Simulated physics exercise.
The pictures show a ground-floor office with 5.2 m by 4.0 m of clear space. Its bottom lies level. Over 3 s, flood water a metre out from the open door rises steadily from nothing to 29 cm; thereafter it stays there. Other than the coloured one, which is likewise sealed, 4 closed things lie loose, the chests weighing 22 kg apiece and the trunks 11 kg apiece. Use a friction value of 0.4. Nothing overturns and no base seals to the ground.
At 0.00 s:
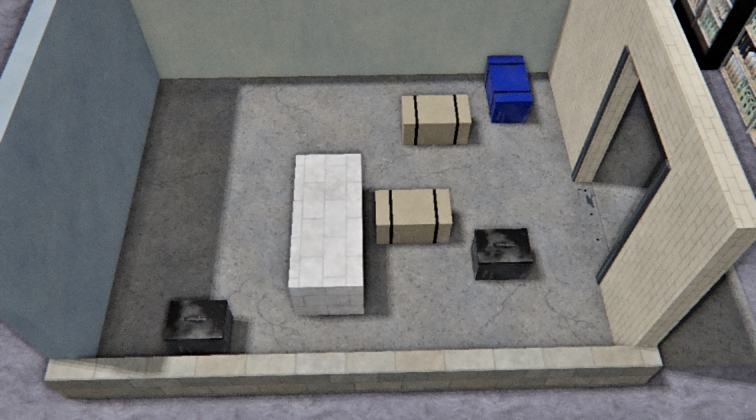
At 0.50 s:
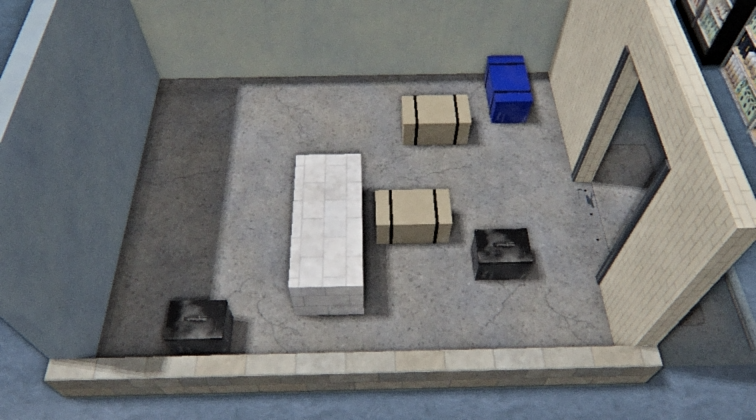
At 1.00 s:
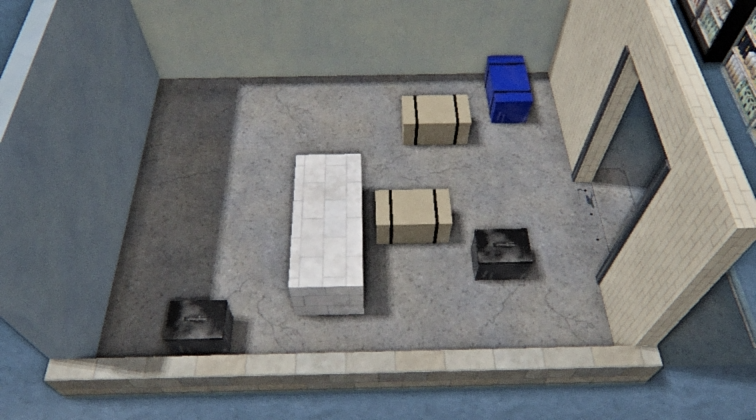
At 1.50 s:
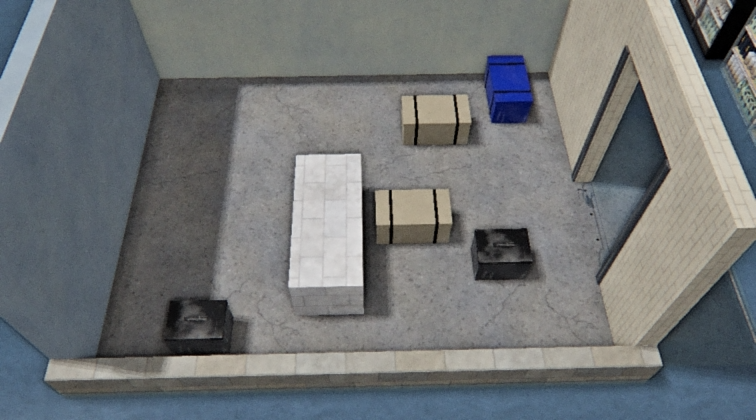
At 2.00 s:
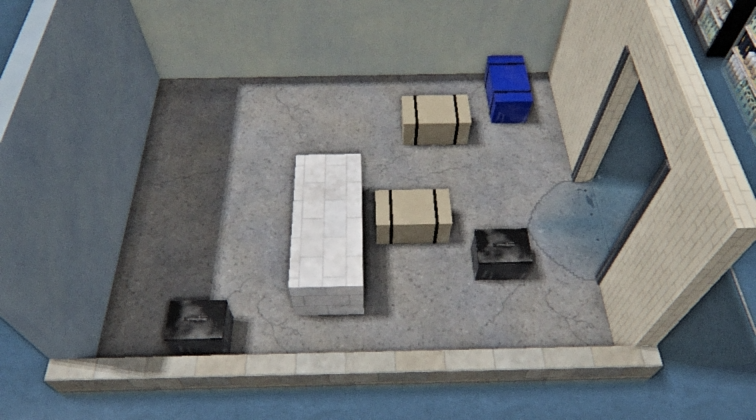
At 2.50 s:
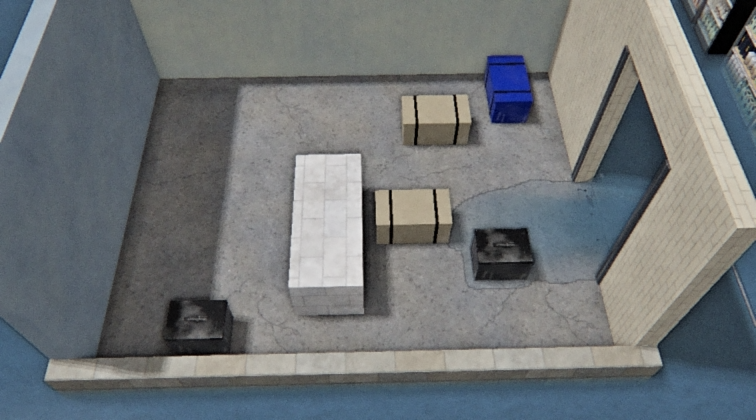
Water surrounds the room and spreads in through the doorway on the right around a black box.
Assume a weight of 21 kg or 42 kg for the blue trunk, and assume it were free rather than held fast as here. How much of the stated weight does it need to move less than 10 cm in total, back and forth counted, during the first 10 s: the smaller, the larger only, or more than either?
It needs the larger only.
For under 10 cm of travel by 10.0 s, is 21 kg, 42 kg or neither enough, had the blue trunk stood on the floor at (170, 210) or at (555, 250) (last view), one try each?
Note, in order: None OK; none OK.
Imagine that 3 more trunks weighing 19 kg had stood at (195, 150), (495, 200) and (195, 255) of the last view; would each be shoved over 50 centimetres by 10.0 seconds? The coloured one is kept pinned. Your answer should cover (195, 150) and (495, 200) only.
Results: Threshold exceeded; threshold exceeded.
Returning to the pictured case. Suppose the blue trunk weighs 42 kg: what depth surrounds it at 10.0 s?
Depth: Approx. 8 cm.
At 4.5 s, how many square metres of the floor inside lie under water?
Somewhere around 11.5 m2, roughly.
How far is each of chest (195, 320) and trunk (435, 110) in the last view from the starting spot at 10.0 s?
Respectively 20 and 30 cm.
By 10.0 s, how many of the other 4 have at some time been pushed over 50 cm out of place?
That comes to 3.
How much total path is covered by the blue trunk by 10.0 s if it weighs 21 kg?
It would cover some 60 cm all told.
After 3.5 s the blue trunk would be 0 cm from its start with 21 kg and 0 cm from its start with 42 kg; 0 cm of water round it then.
After 4.5 s the blue trunk would be 0 cm from its start with 21 kg and 0 cm from its start with 42 kg; 1 cm of water round it then.
After 7.0 s the blue trunk would be 0 cm from its start with 21 kg and 0 cm from its start with 42 kg; 1 cm of water round it then.
After 10.0 s the blue trunk would be 55 cm from its start with 21 kg and 0 cm from its start with 42 kg; 8 cm of water round it then.
